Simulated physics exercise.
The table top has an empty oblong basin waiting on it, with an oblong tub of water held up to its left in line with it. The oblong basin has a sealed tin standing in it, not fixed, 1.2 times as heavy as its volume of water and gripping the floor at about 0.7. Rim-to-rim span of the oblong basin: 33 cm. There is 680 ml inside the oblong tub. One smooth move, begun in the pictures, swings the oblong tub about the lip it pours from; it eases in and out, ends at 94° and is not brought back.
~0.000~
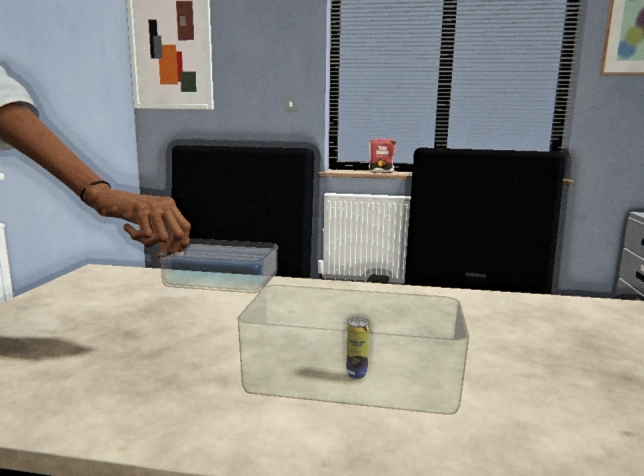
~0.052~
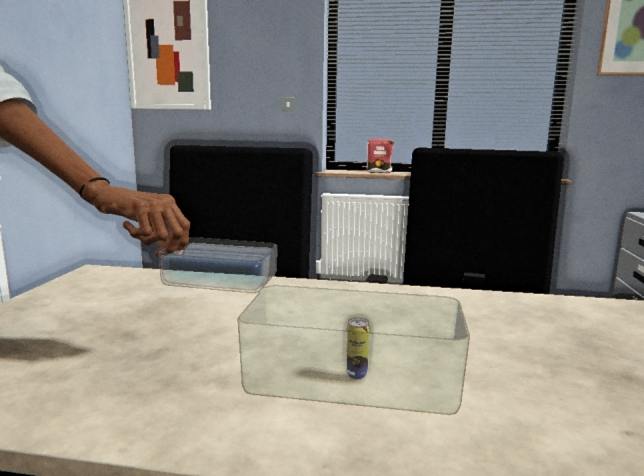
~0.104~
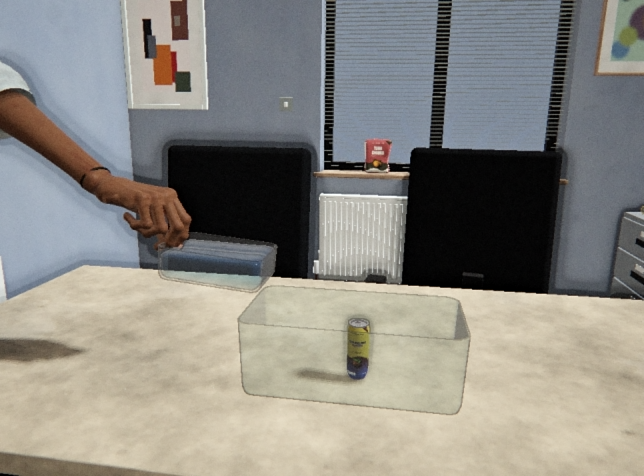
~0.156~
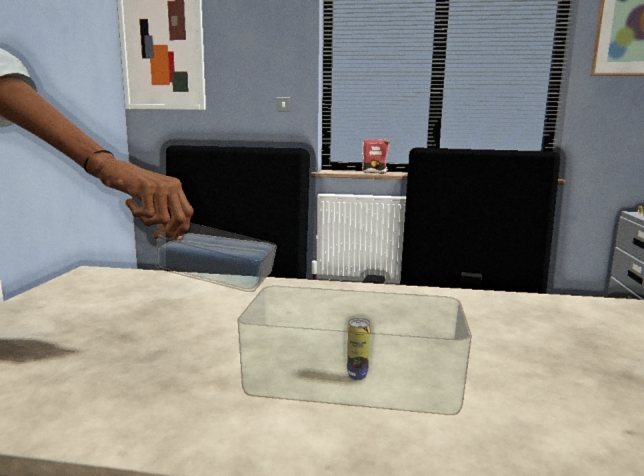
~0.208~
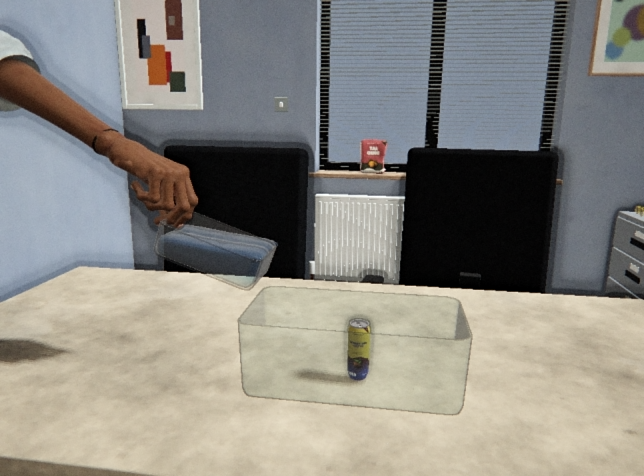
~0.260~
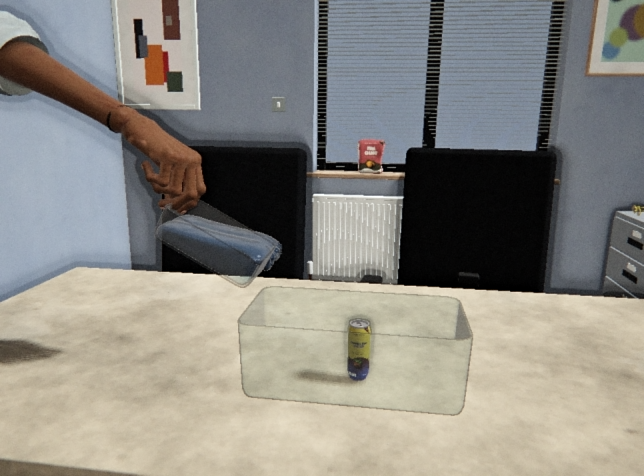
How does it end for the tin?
The tin goes down.
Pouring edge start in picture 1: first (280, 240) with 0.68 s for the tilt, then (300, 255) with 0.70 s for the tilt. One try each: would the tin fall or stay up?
First it stays on its base; then it stays on its base.
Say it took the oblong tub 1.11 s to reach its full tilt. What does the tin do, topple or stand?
Result: Tin upright.
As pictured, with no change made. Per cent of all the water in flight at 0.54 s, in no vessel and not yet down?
54 %.
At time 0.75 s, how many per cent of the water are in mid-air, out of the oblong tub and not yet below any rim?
Near 3 per cent, I'd say.
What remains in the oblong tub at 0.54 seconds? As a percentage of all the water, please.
Still held: Roughly 16 % of the total.
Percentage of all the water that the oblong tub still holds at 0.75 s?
Some 2 per cent.
By 0.54 s the tilt is 83° and 15 per cent is still to pour; the tin stands where it began.
By 0.75 s the tilt is 94° and 2 per cent is still to pour; the tin leans 27°.
By 0.96 s the tilt is 94° and 1 per cent is still to pour; the tin lies on its side.
By 1.20 s the tilt is 94° and 1 per cent is still to pour; the tin lies on its side.
At rest the tin lies on its side.
